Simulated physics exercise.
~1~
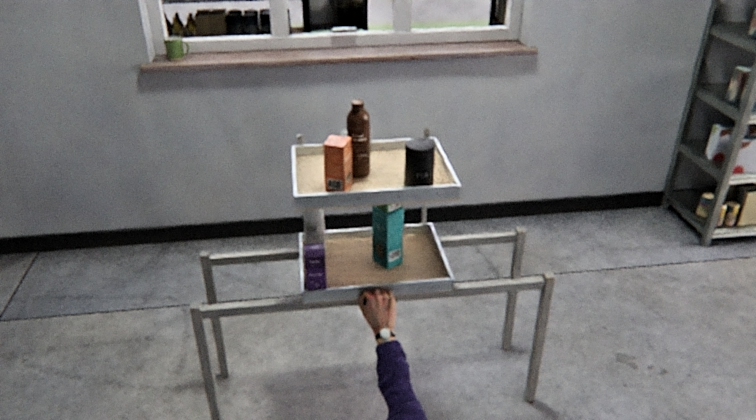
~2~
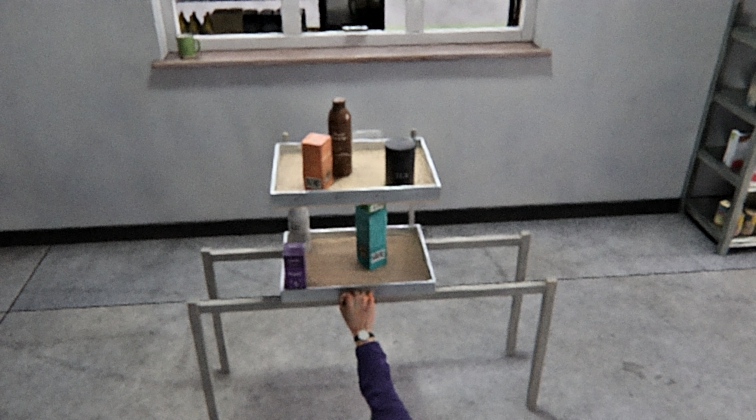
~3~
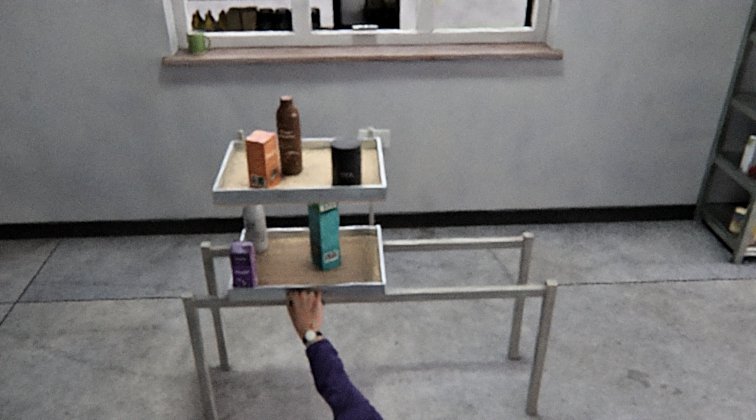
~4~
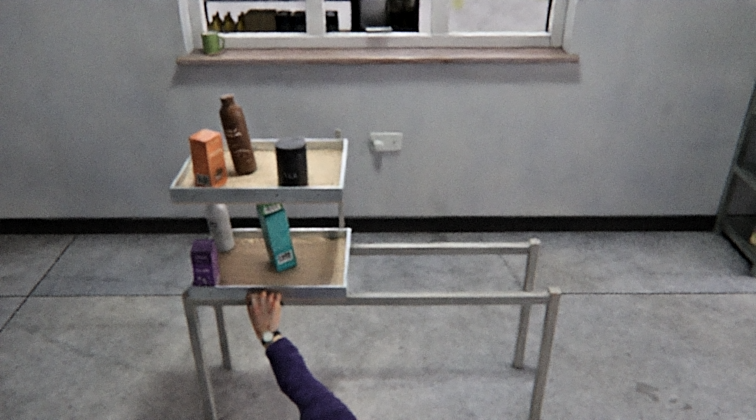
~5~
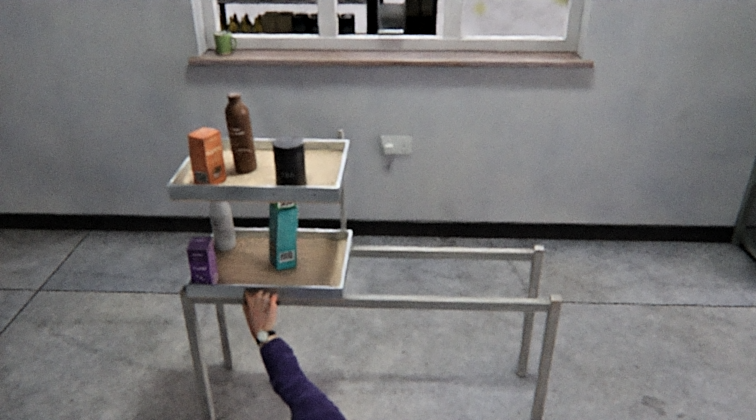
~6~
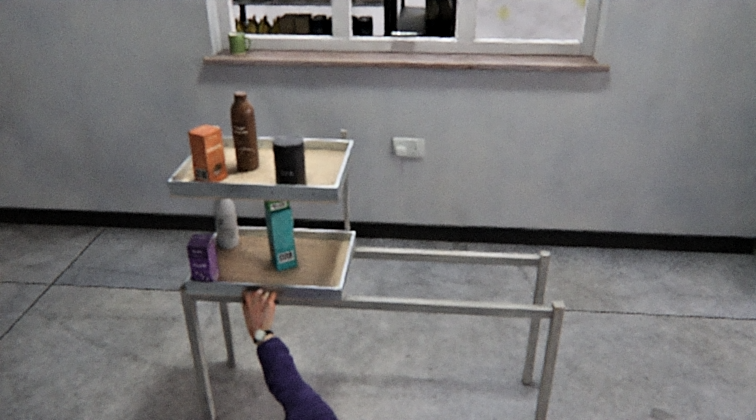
In a grey room with a window and a metal shelf at the right, the view faces a two-level tray stand on a metal frame, drifting slightly sideways. The upper tray holds an orange carton, a brown bottle and a black jar; the lower holds a purple carton, a pale bottle and teal and green packaging. A purple-sleeved hand at the front edge moves the trays left, faster as they go. They stop at the left end, and the brown bottle and green packaging lean. These rock back upright, and everything stays standing on the trays, the hand still there.
